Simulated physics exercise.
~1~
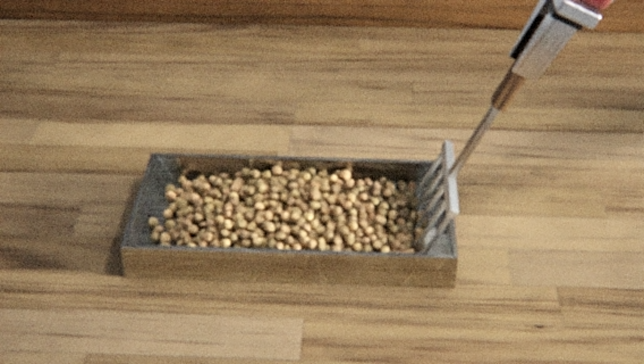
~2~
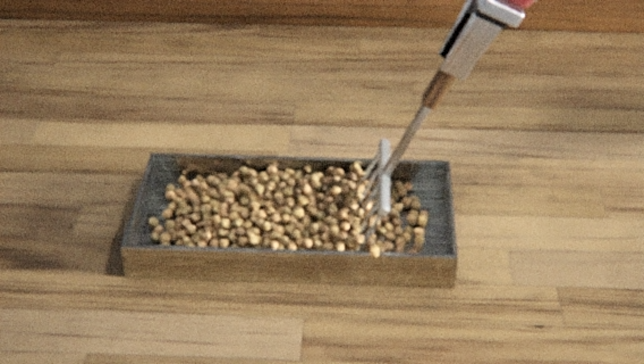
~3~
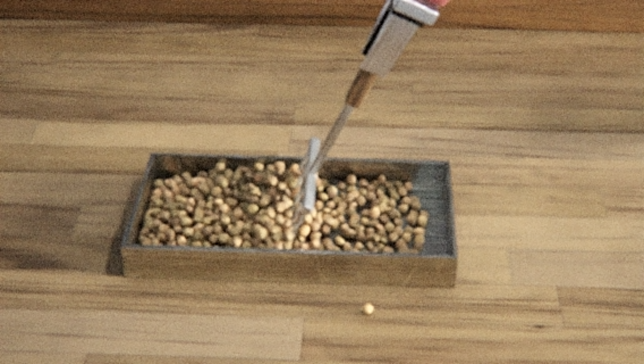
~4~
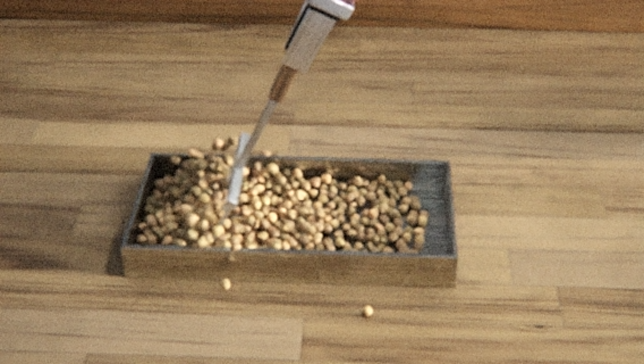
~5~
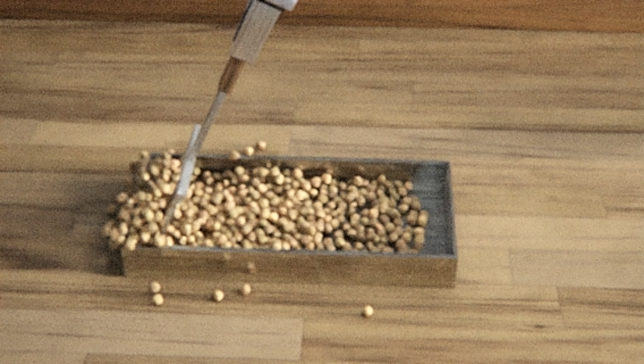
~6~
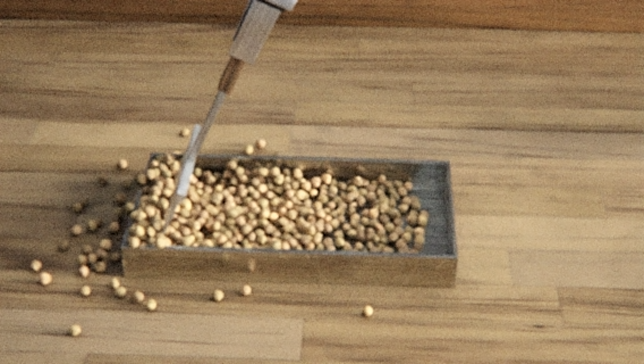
A rake held by a robot gripper sweeps left through a shallow rectangular trough of dried chickpeas, heaping them toward the left end. Several spill over the near side and left end onto the wooden table top, and the rake stops near that end with most still in the trough.
